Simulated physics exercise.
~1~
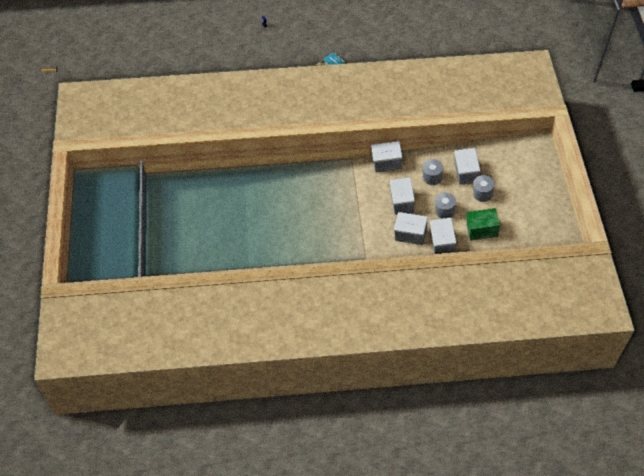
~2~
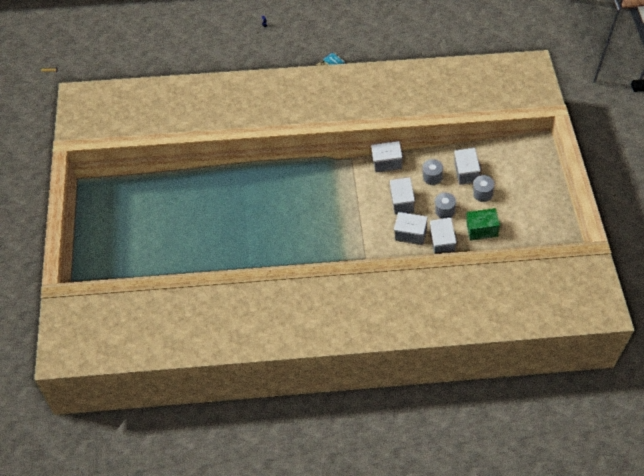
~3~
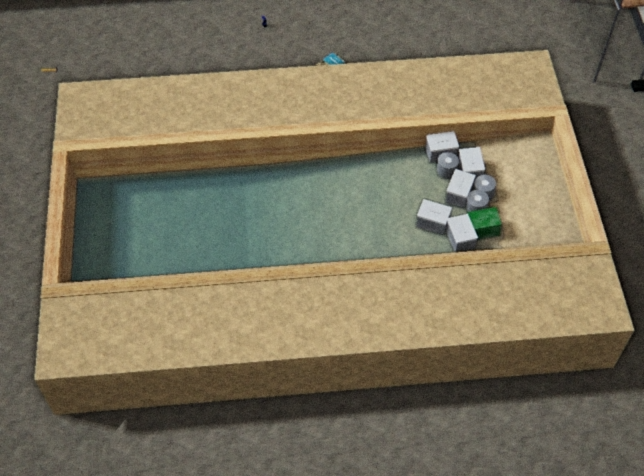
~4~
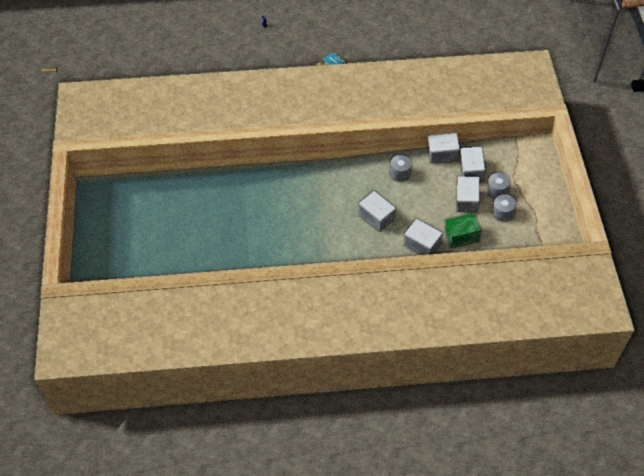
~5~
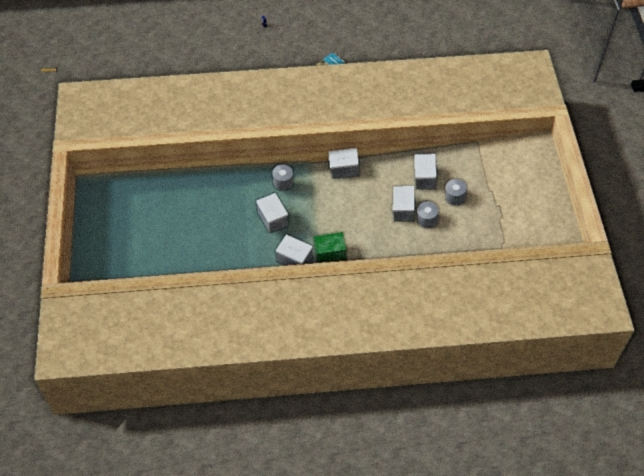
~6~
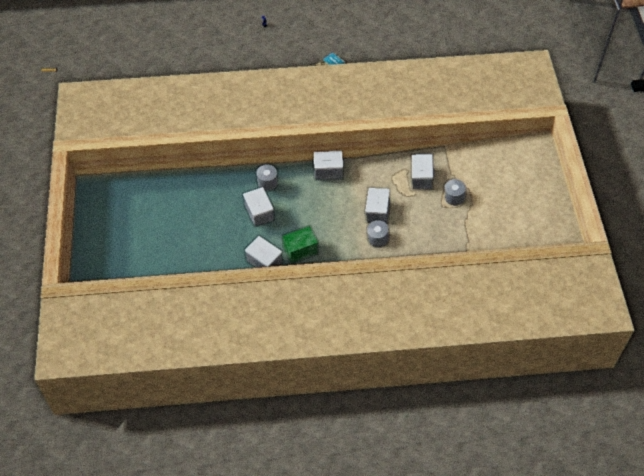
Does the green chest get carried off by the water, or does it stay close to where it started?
The green chest gets carried off. The returning water draws it well to the left of its starting place, and it ends up afloat.
